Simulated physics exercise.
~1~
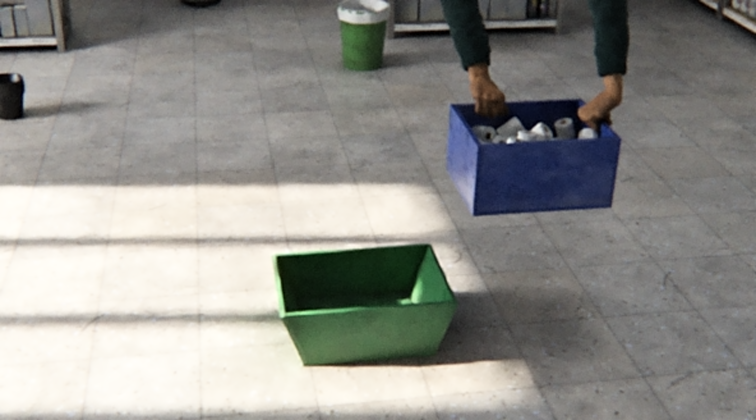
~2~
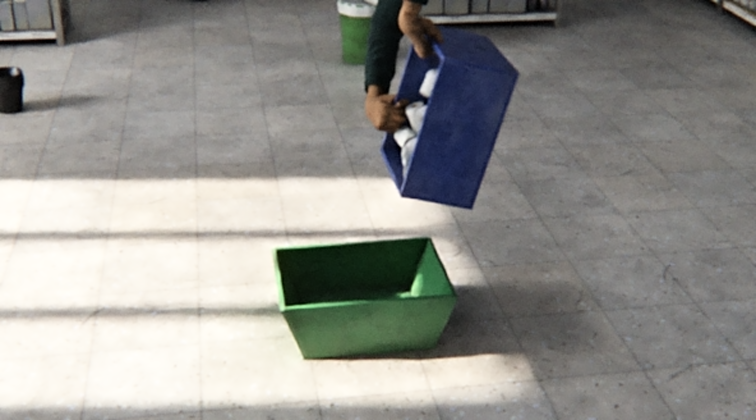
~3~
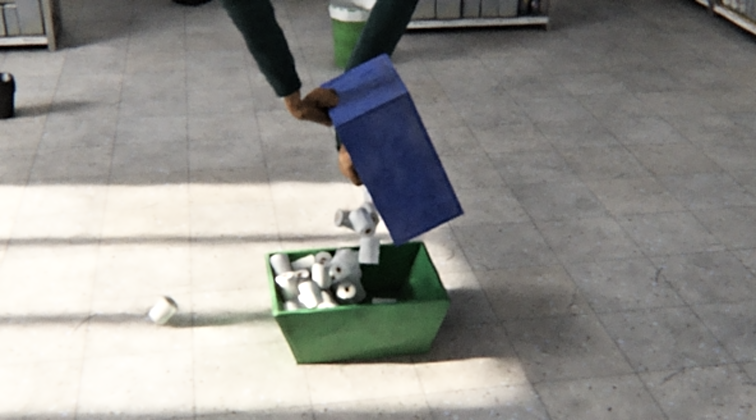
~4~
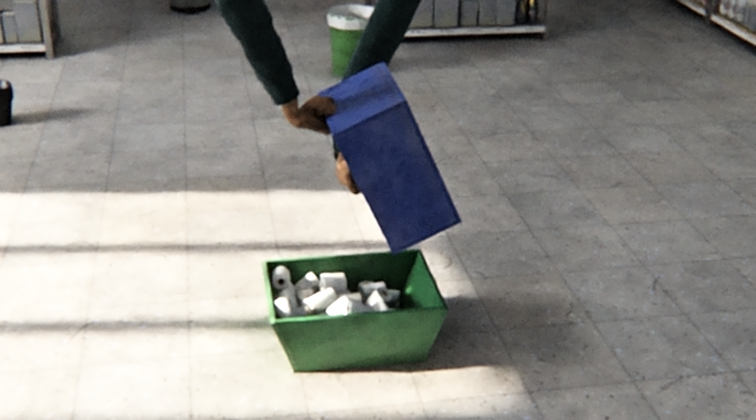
We see two hands carry a blue box of white paper rolls over a green carton on a tiled floor and tip it steeply leftward. The rolls tumble into the carton, one lands on the floor to the left, and the hands still hold the tilted box above the filled carton.
